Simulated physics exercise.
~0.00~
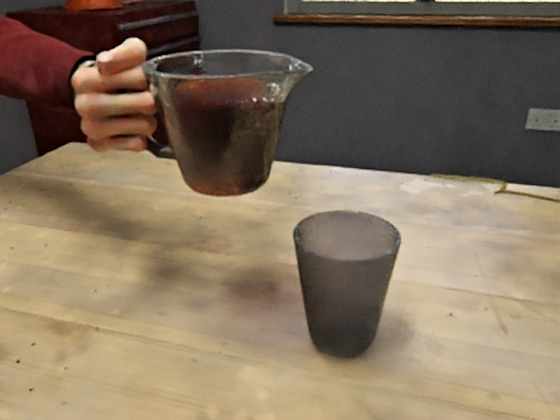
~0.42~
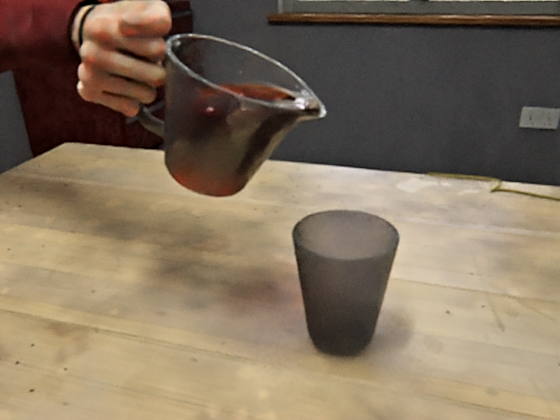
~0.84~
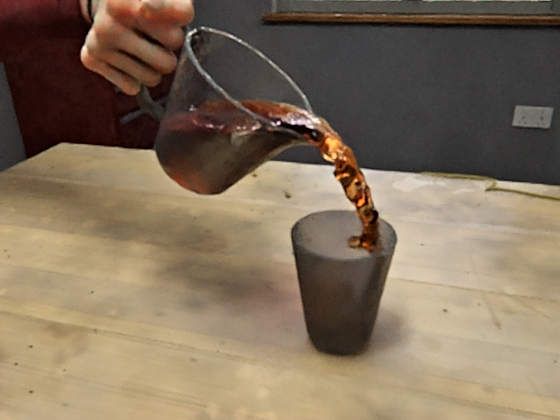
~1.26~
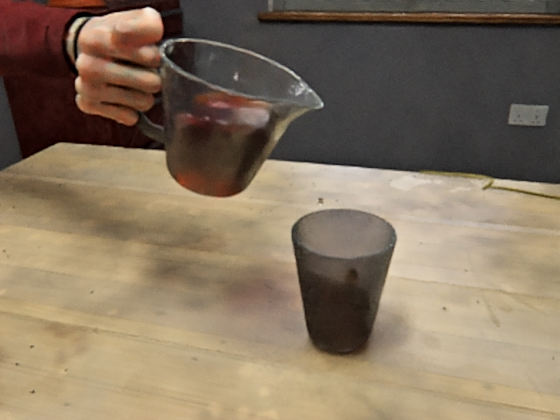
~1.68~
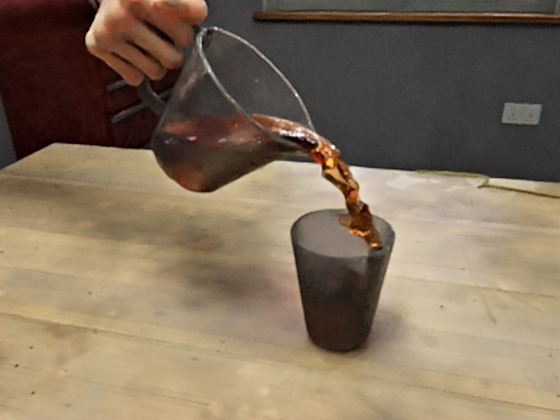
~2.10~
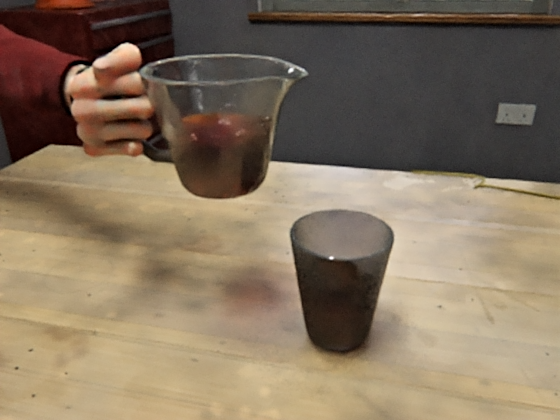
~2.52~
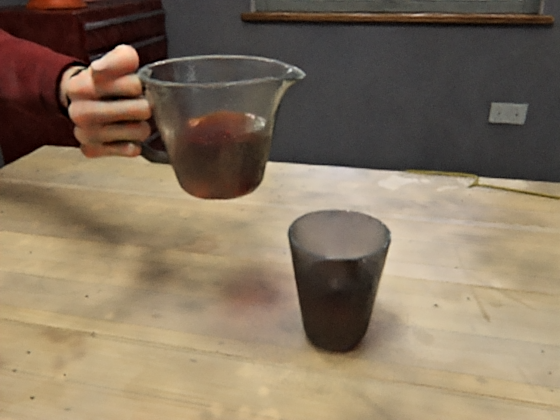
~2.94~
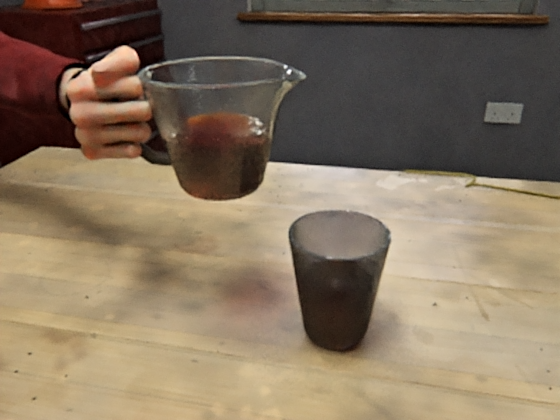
Glass jug of dark reddish tea tipping twice in a hand, pouring into a grey tumbler, then levelling off still partly full.
